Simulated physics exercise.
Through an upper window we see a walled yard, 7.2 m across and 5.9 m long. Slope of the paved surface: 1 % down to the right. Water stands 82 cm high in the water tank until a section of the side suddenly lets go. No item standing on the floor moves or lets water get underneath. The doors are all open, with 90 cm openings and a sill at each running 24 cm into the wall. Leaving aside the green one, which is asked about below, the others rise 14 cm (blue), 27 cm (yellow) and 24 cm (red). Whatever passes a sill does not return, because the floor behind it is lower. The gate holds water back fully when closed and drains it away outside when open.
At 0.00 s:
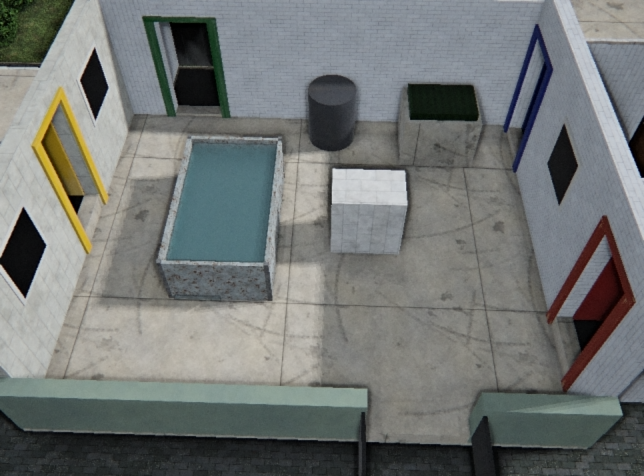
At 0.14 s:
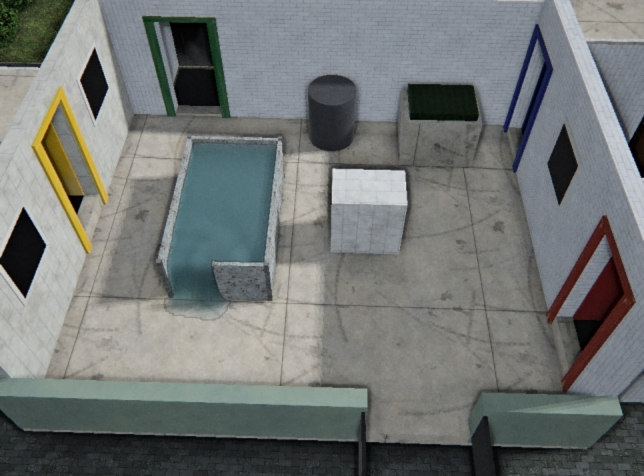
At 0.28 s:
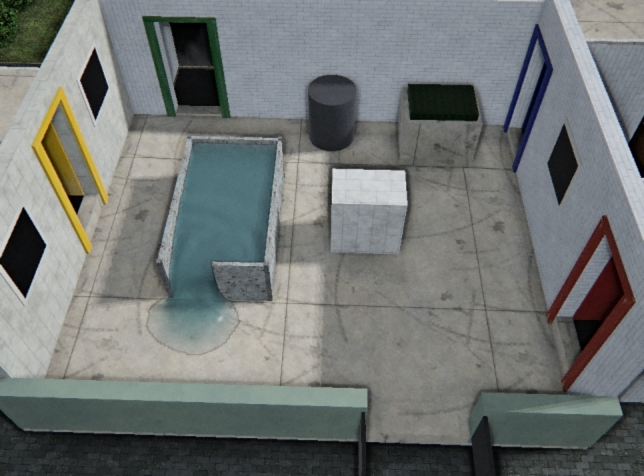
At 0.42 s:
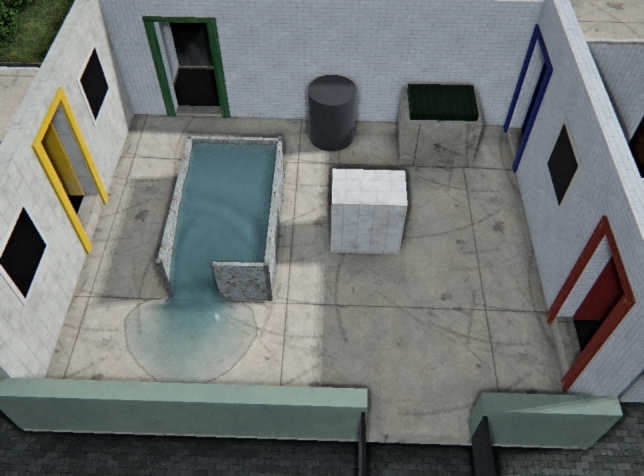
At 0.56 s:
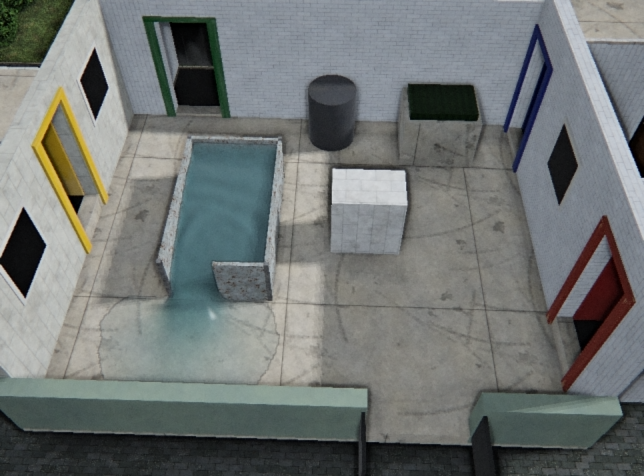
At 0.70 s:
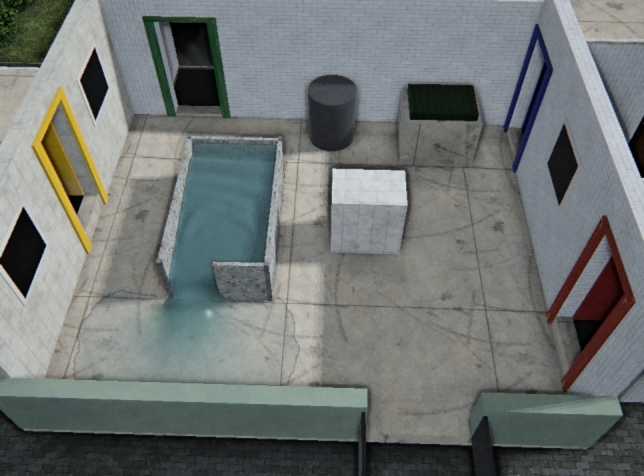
The clip shows a walled yard with a raised stone water tank; part of the tank's near end opens at the left, and water pours through the gap and spreads across the paved floor toward the viewer and sideways.
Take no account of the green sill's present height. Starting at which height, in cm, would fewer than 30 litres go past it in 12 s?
Starting at roughly 15 cm.
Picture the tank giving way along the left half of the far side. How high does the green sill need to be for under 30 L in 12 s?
About 34 centimetres.
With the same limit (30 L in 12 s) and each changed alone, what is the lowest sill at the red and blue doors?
You'd want some 11.5 cm at red and some 9.5 cm at blue.
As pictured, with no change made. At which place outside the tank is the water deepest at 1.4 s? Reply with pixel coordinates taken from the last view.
Check close to (38, 403).
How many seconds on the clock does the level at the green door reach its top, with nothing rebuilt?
The level tops out around 5.0 s.
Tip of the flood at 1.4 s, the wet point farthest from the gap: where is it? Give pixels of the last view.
At about (399, 416).
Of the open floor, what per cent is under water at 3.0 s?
Close to 50 per cent of it is wet.
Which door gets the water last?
The blue door.
After 1.4 s water covers 15 % of the floor, deepest (55 cm) near (38, 403); it has not reached the green door.
After 3.0 s water covers 50 % of the floor, deepest (34 cm) near (51, 403); it has not reached the green door.
After 12.0 s water covers 95 % of the floor, deepest (12 cm) near (310, 130); 7 cm at the green door, 278 litres in over its 5 cm sill.
At the green door as built, the water arrived by 3.6 s and peaked near 15 cm at 5.2 s.
Run again over the same 12 s with other heights there, 59 litres in over 12.5 cm, 13 litres over 17 cm. The limit of 30 litres is kept from about 15 cm up.
